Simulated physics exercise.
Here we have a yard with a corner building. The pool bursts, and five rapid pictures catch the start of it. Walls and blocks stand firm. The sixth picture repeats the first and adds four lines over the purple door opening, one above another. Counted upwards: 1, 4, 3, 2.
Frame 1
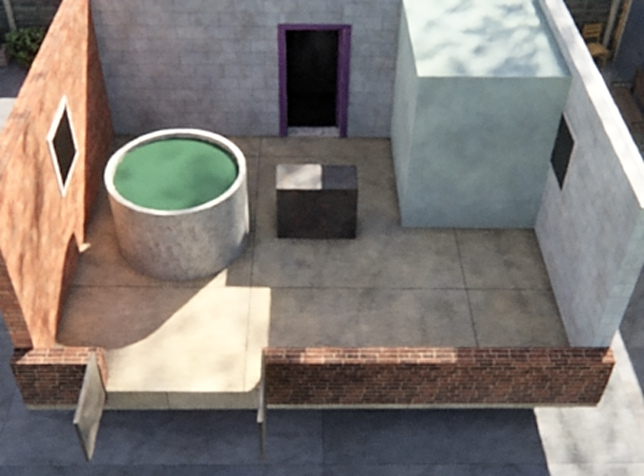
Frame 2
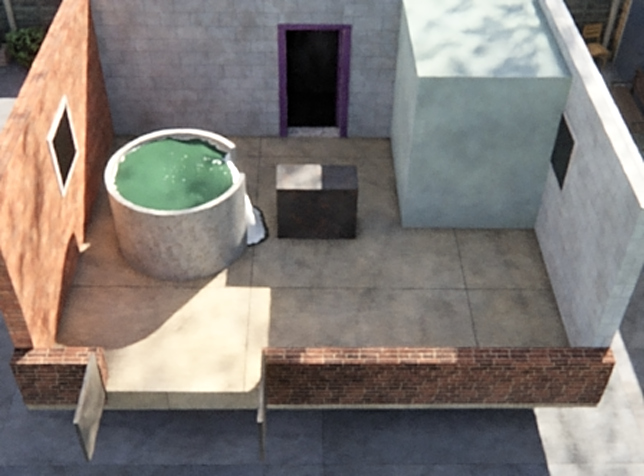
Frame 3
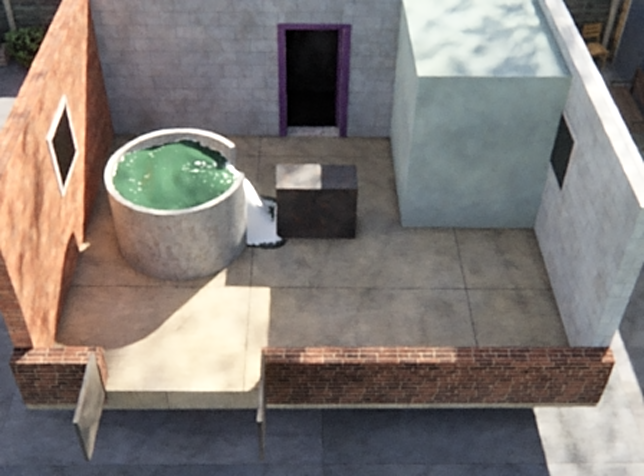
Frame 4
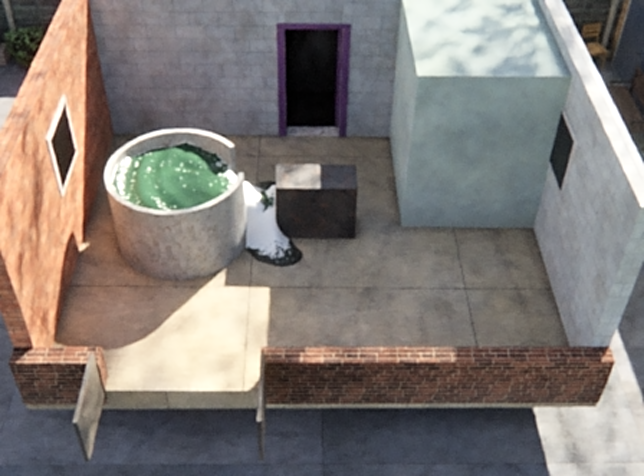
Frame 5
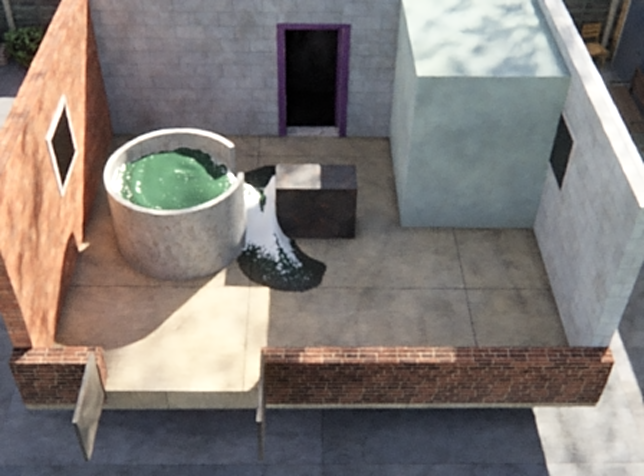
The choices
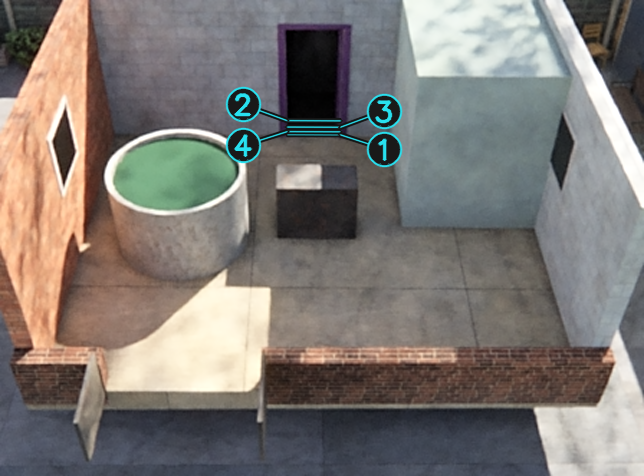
Green water in a round pool pours through a gap and spreads across the yard floor.
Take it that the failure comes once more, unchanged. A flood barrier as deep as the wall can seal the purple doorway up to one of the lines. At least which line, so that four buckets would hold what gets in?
The limit is 2.
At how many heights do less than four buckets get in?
One.
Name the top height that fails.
3 it is.
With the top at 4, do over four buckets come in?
Yes.
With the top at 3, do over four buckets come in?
Yes, that goes wrong.
On the marked copy, 1 at (313, 134); 2 at (313, 120); 3 at (313, 127); 4 at (313, 131); from the bottom up 1, 4, 3, 2.
For height 1, dozens of bucketfuls pour in.
For height 2, a bucket or two gets in.
For height 3, about 15 bucketfuls get in.
For height 4, dozens of bucketfuls pour in.
